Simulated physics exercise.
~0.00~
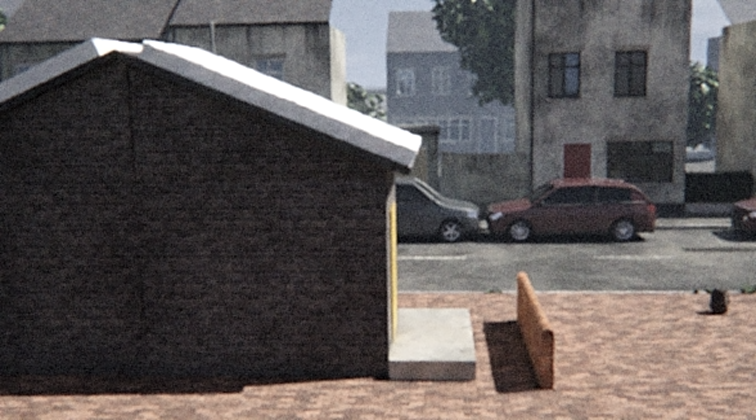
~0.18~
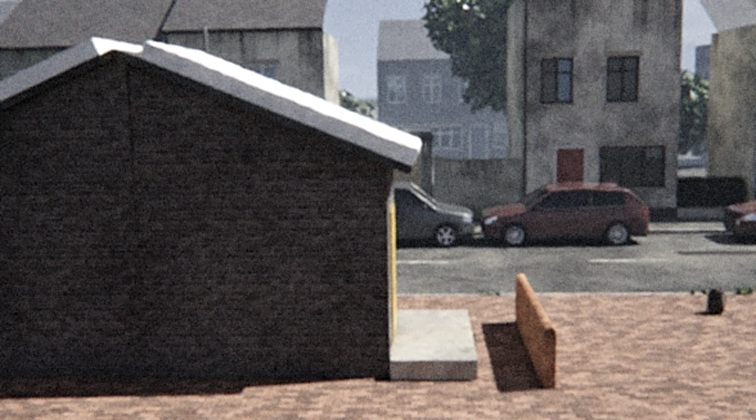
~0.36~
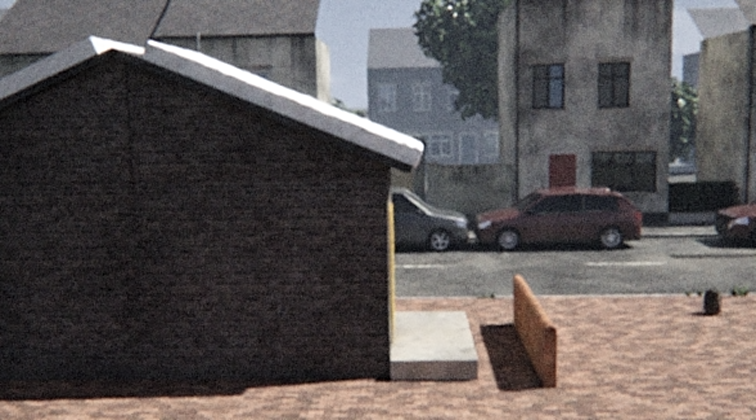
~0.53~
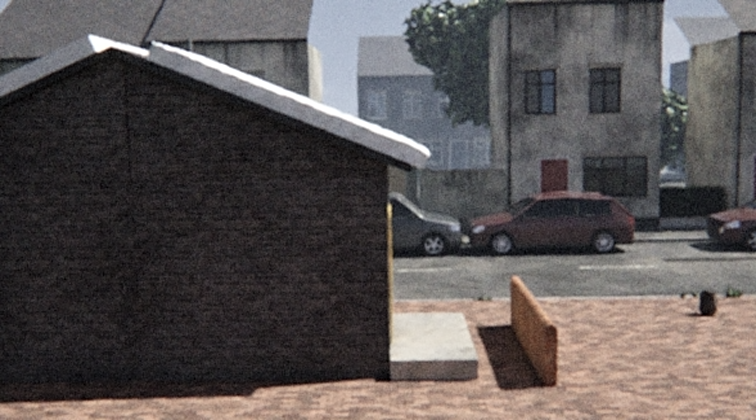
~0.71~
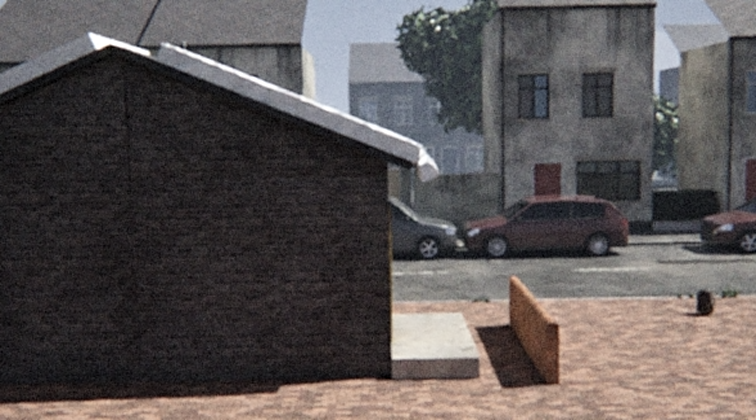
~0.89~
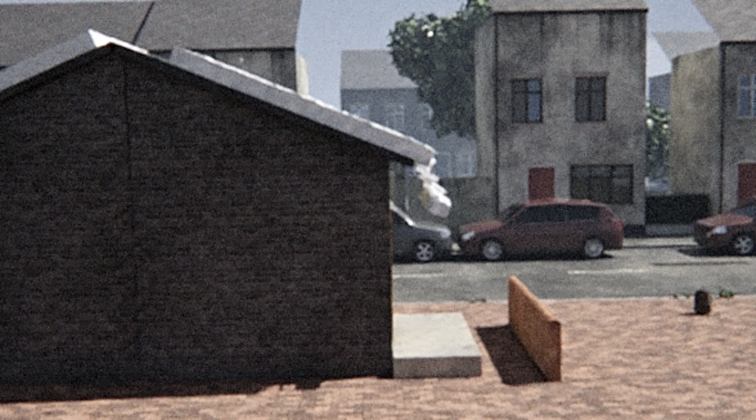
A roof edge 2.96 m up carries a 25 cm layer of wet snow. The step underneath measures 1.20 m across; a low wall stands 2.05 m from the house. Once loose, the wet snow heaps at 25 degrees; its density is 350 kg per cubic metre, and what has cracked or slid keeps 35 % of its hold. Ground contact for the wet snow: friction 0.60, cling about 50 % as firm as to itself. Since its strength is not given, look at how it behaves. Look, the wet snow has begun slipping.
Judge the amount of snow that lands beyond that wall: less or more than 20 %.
Smaller than 20 %.
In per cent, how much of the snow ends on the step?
Estimated share: About 22 %.
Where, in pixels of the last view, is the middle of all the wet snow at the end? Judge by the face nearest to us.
Centre noted at roughly (516, 349).
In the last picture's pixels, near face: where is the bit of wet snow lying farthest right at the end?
Look roughly at (741, 369).
After 1.27 s, 86 % is still on the roof and 0 % is past the low wall.
After 1.71 s, 69 % is still on the roof and 0 % is past the low wall.
After 2.16 s, 42 % is still on the roof and 0 % is past the low wall.
After 2.60 s, 9 % is still on the roof and 0 % is past the low wall.
After 3.80 s, none is still on the roof and 10 % is past the low wall.
